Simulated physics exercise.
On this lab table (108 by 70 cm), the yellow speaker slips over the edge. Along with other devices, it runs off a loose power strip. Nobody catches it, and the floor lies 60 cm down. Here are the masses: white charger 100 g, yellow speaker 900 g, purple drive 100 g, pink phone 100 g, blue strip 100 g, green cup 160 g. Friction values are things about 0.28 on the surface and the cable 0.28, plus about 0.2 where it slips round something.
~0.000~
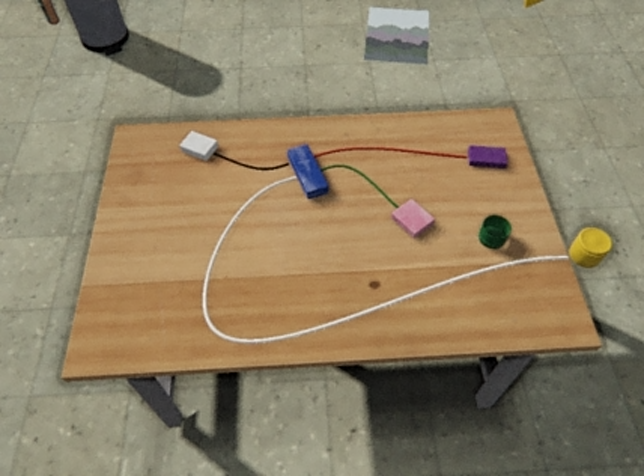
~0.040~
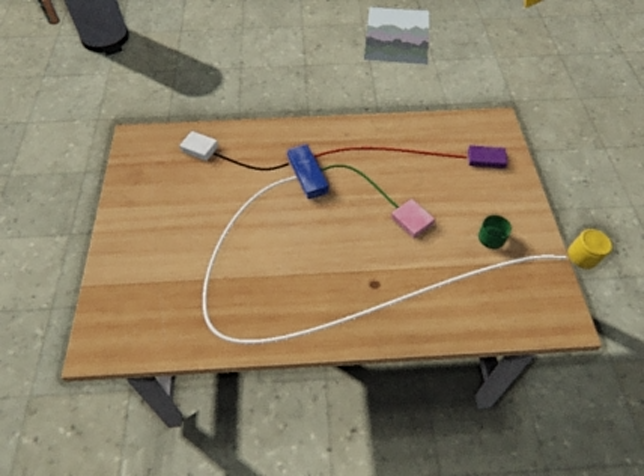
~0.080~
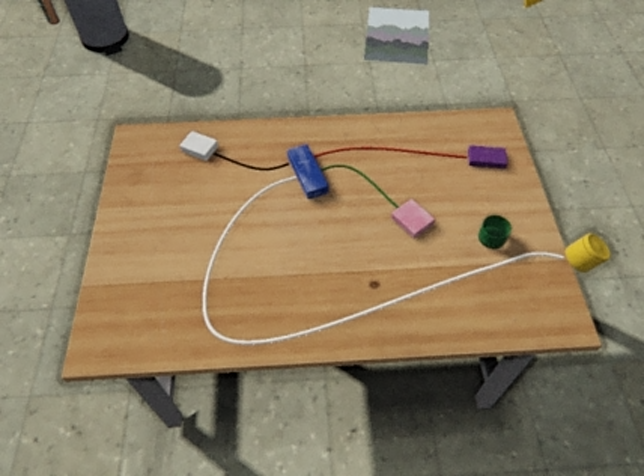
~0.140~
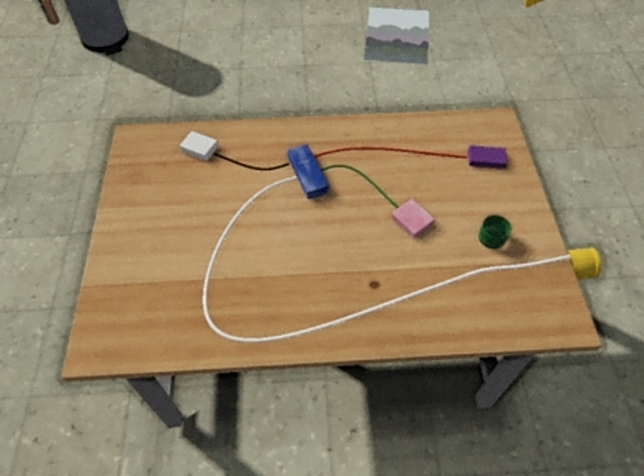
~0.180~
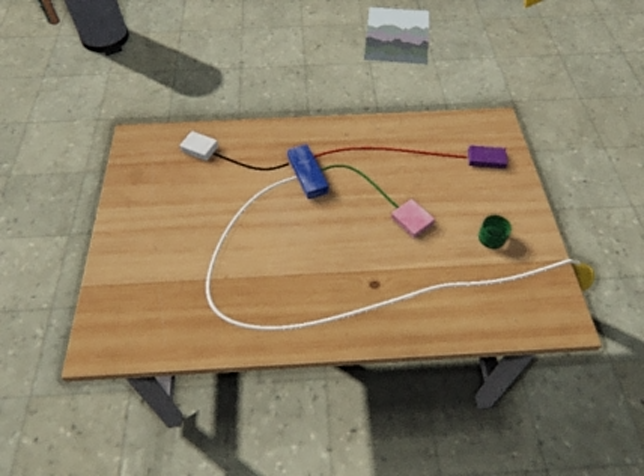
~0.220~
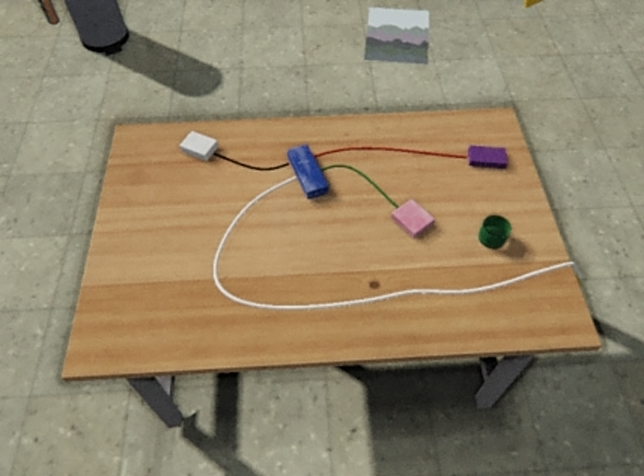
At first, a yellow cylindrical object sits at the right edge of a wooden table, joined by a long looping white cable to a blue block. The yellow object tilts over the edge and drops out of sight below it, while the cable's loop draws inward and the other items stay still.
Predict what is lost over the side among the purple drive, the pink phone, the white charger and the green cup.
The purple drive stays up. The pink phone stays up. The white charger stays up. The green cup stays up.
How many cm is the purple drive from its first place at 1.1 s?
About 2 cm.
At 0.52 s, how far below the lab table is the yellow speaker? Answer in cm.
Measured: Near 55 cm.
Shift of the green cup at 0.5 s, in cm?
It has shifted some 0 centimetres from where it began.
After 0.5 s, the strip's end of the white cable at (318, 182); white charger 6 cm off its start, purple drive 2 cm off its start, pink phone 2 cm off its start.
After 0.8 s, the strip's end of the white cable at (321, 183); white charger 13 cm off its start, purple drive 2 cm off its start, pink phone 2 cm off its start.
After 1.1 s, the strip's end of the white cable at (321, 183); white charger 13 cm off its start at (245, 154), purple drive 2 cm off its start at (479, 154), pink phone 2 cm off its start at (417, 210).
After 1.4 s, the strip's end of the white cable at (321, 183); white charger 13 cm off its start, purple drive 2 cm off its start, pink phone 2 cm off its start.
After 2.6 s, the strip's end of the white cable at (321, 183); white charger 13 cm off its start at (245, 154), purple drive 2 cm off its start at (479, 154), pink phone 2 cm off its start at (417, 210), green cup 0 cm off its start at (497, 226).
